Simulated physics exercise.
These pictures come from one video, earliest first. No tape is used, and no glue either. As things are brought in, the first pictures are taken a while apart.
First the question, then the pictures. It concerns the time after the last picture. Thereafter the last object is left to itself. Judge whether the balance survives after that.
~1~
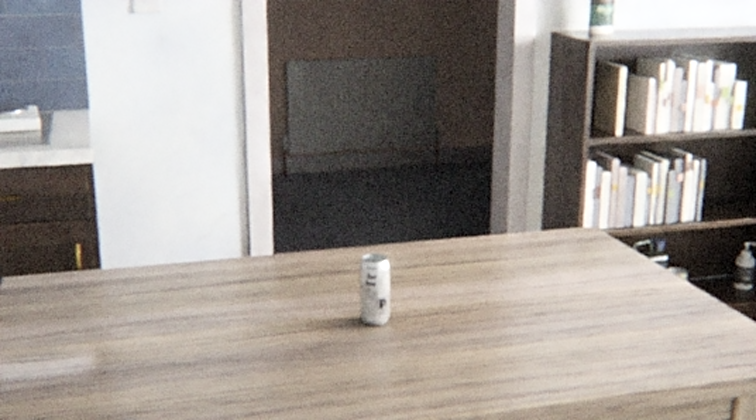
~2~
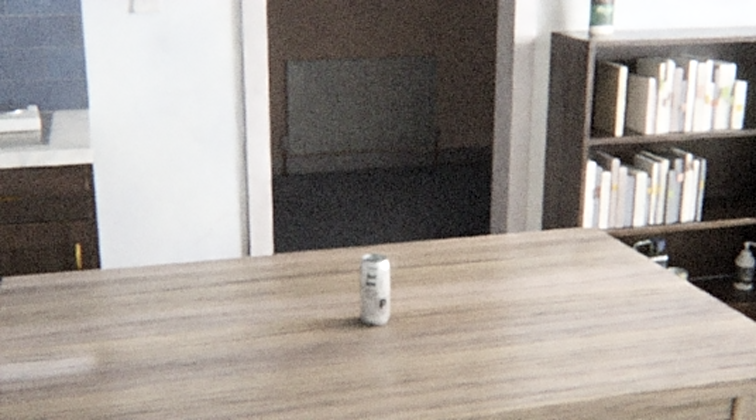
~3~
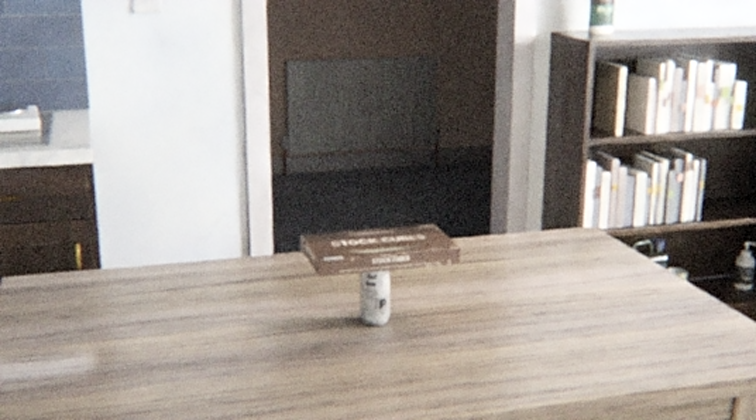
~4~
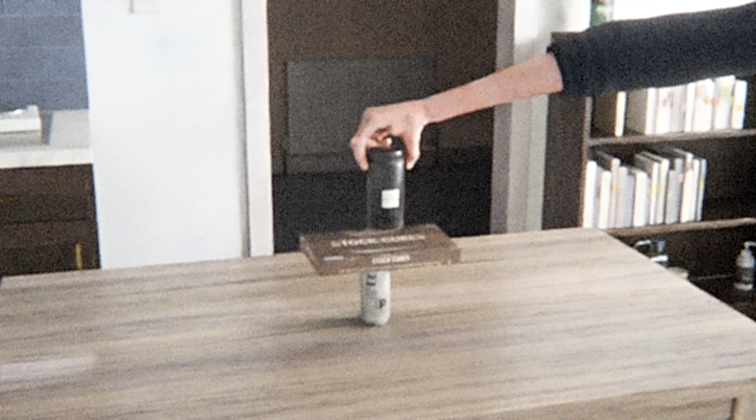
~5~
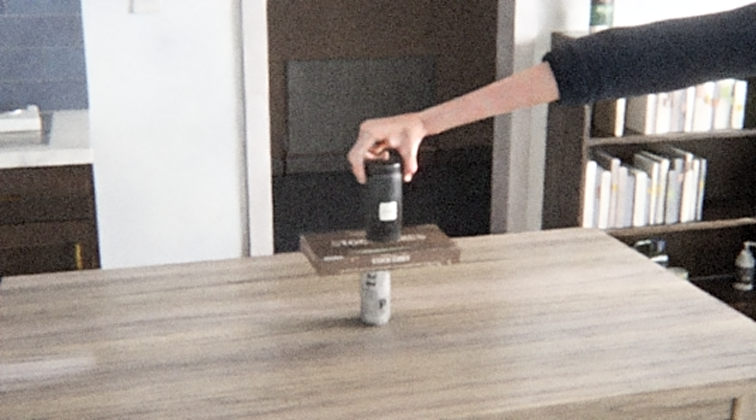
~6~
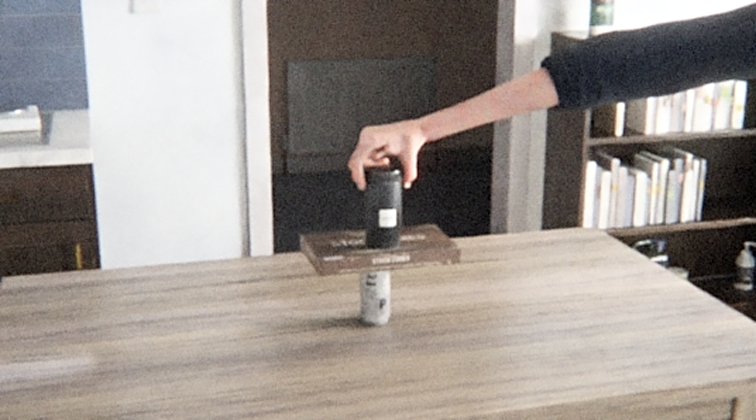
The balance survives.
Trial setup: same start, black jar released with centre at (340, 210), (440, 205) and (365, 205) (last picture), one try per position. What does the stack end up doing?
The stack tumbles down the first time, tumbles down the second time, and remains standing the third time.
Then, 0.80 s on from there, no change.
Then, 1.70 s on from there, black jar resting near (384, 208).
In the end, all 3 unmoved. At the end, from the last picture's camera, black jar near (384, 208). The stack holds.
